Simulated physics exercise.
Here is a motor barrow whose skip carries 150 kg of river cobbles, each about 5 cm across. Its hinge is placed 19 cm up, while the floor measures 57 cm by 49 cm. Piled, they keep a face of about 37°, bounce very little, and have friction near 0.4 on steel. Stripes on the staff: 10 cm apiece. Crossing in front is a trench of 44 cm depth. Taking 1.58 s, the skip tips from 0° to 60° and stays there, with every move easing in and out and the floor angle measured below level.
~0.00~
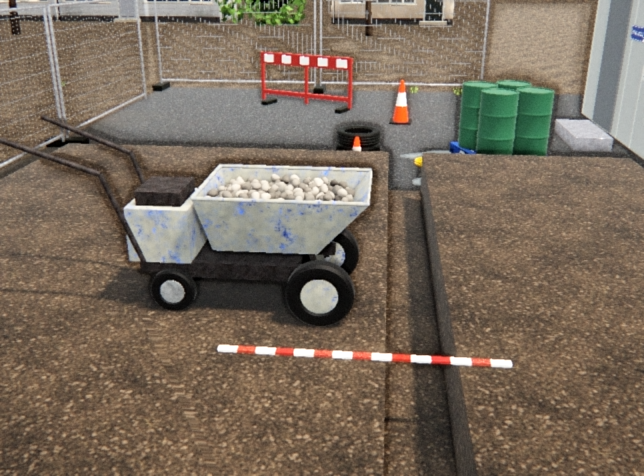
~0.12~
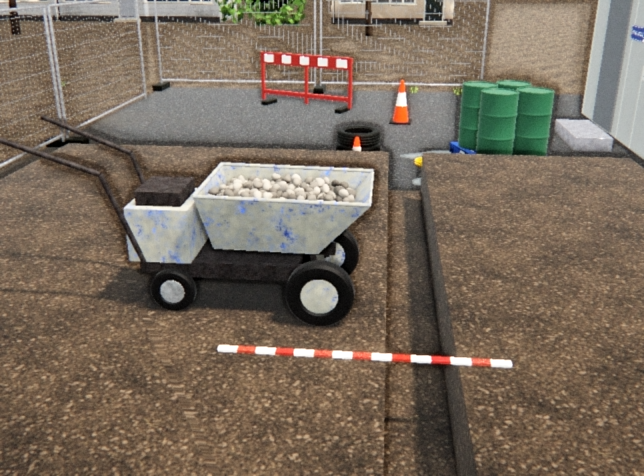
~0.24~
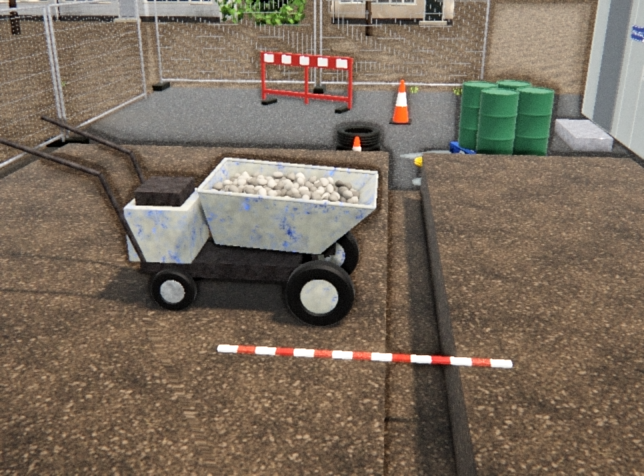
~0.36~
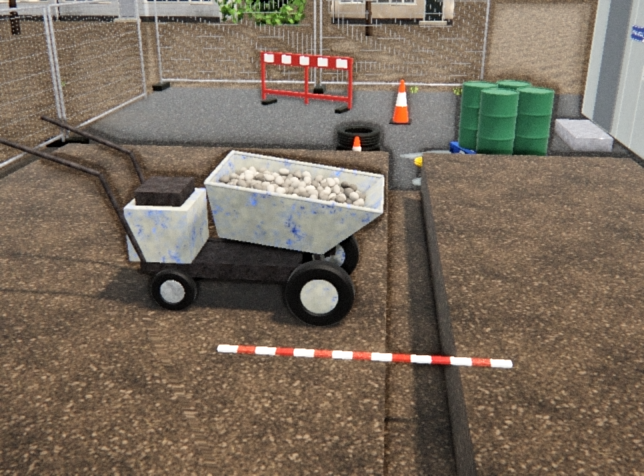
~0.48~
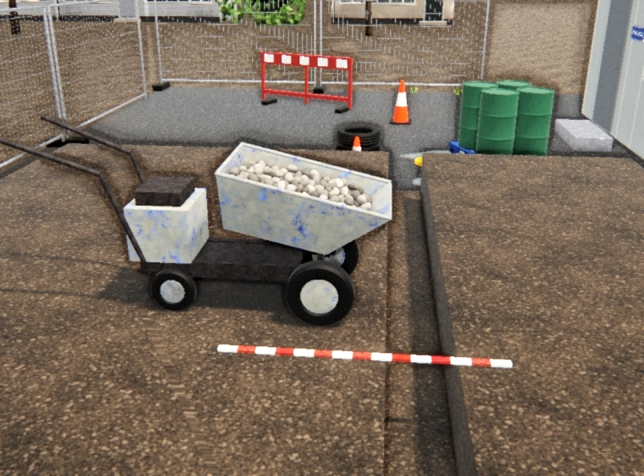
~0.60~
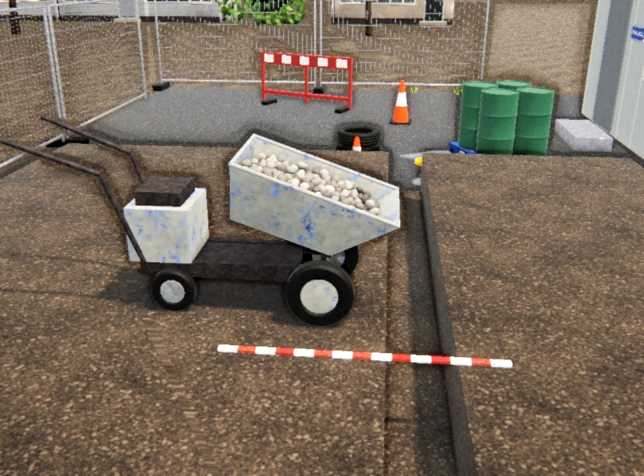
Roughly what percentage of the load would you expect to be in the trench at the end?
I'd expect around 51 per cent.
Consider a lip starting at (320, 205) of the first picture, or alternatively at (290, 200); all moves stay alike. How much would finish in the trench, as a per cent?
I'd expect some 85 per cent, then some 70.
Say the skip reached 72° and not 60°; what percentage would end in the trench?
Roughly 50% would end there.
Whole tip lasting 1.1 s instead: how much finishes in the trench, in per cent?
With that change, it comes to around 45 per cent.
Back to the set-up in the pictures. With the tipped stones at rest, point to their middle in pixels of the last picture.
The resting stones are centred at roughly (440, 351).
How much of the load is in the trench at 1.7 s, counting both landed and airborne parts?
About 10 per cent by then.
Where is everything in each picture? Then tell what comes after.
In the first picture, lip at (368, 205), floor tilted 0°, highest stones at (277, 185).
In the second picture, lip at (370, 206), floor tilted 1°, highest stones at (273, 184); the stones move at 0.1 m/s on average.
In the third picture, lip at (375, 208), floor tilted 4°, highest stones at (255, 182); the stones move at 0.3 m/s on average.
In the fourth picture, the skip is at 8°, its lip at (382, 212); the top of the load is at (257, 177); the stones move at 0.4 m/s on average.
In the fifth picture, the skip is at 13°, its lip at (390, 219); the top of the load is at (259, 171); the stones move at 0.4 m/s on average.
In the sixth picture, lip at (399, 227), floor tilted 19°, highest stones at (264, 163); the stones move at 0.5 m/s on average.
After 1.2 s the floor is at 50°; 100 % in the skip; the foremost stones are at (419, 249).
After 1.7 s the floor is at 60°; 75 % in the skip, 10 % in the trench, 15 % past the trench; the foremost stones are at (498, 309).
After 2.0 s the floor is at 60°; 49 % in the skip, 17 % in the trench, 35 % past the trench; the foremost stones are at (563, 315).
After 4.0 s the floor is at 60°; 12 % in the skip, 51 % in the trench, 36 % past the trench; the foremost stones are at (614, 317).
